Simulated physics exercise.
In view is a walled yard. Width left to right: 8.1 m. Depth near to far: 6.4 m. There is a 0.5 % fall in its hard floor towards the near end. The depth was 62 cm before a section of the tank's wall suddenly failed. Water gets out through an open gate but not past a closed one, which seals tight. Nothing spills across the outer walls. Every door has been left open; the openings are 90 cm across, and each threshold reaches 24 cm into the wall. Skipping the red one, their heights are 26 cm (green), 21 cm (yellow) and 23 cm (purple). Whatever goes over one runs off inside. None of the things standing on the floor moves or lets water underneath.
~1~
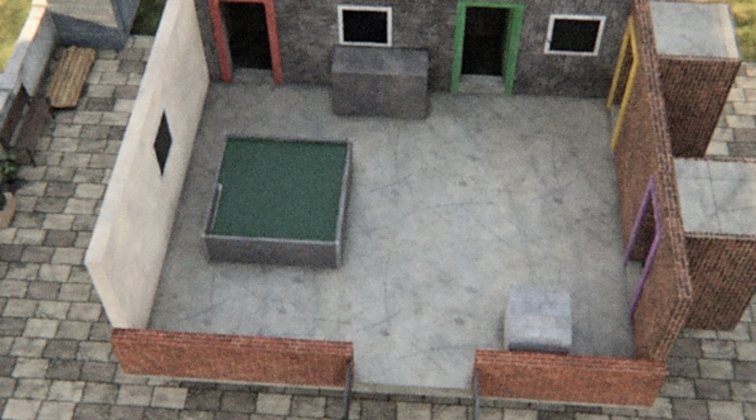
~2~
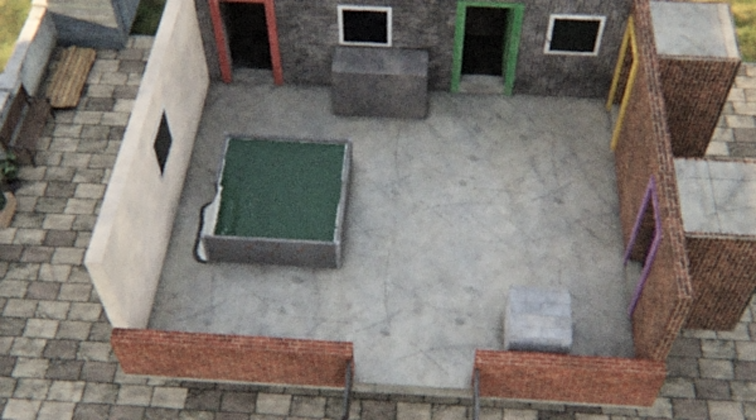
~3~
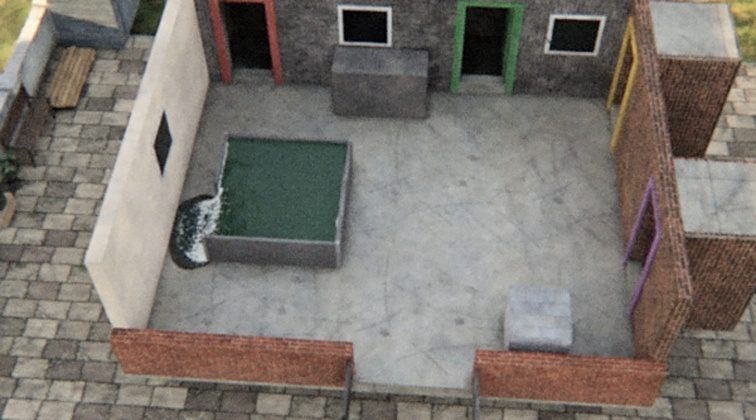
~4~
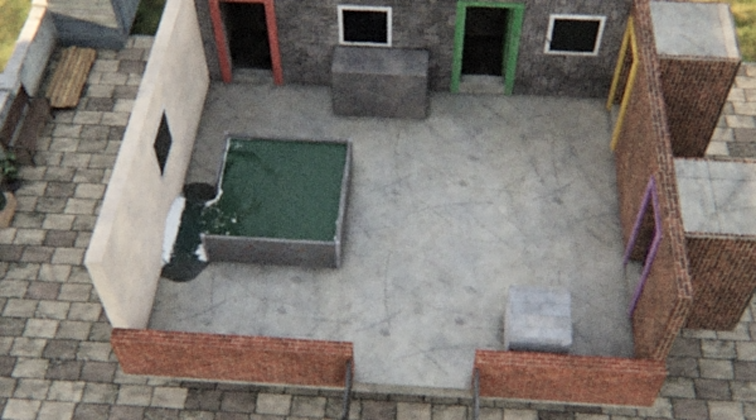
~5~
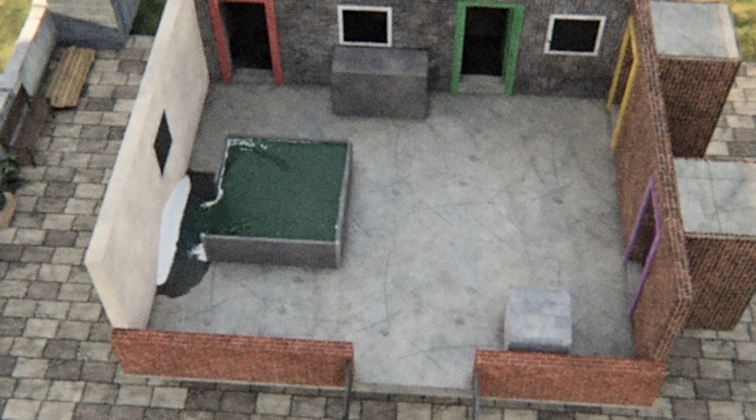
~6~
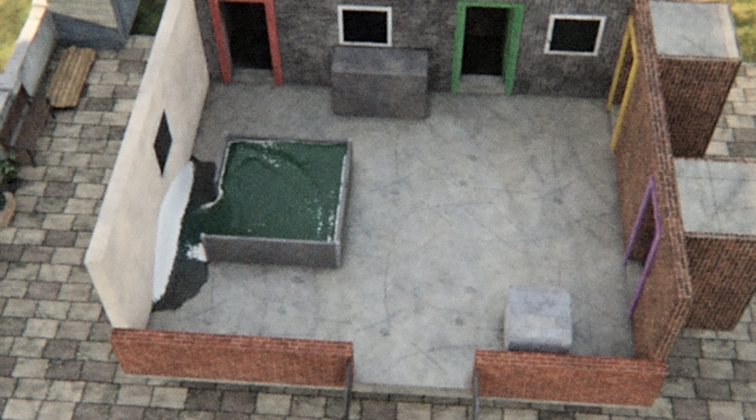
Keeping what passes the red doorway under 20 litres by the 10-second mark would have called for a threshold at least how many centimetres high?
It would have called for about 19 cm.
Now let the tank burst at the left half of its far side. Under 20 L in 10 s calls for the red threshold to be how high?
Then something near 34 cm.
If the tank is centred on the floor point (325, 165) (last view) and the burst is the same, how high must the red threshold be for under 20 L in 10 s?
Then roughly 19 cm.
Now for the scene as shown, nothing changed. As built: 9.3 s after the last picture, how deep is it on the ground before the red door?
You'd measure close to 10.0 cm there.
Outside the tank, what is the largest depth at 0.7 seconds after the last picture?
Roughly 52 cm.
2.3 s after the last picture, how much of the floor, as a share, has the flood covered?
30 %.
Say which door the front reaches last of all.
Door: Yellow.
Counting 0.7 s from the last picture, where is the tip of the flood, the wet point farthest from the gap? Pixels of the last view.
Pixel close to (206, 96).
Then, 0.7 s after the last picture water covers 15 % of the floor, deepest (52 cm) near (180, 240); it has not reached the red door.
Then, 2.3 s after the last picture water covers 30 % of the floor, deepest (36 cm) near (210, 83); 24 cm at the red door, 26 litres in over its 14 cm threshold.
Then, 9.3 s after the last picture water covers 95 % of the floor, deepest (14 cm) near (330, 102); 10 cm at the red door, 66 litres in over its 14 cm threshold.
At the red door as built, the water peaked near 25 cm, 2.1 s after the last picture.
Run again over the same 10 s with other heights there, 33 litres in over 17 cm, 5 litres over 23 cm. The limit of 20 litres is kept from about 19 cm up.
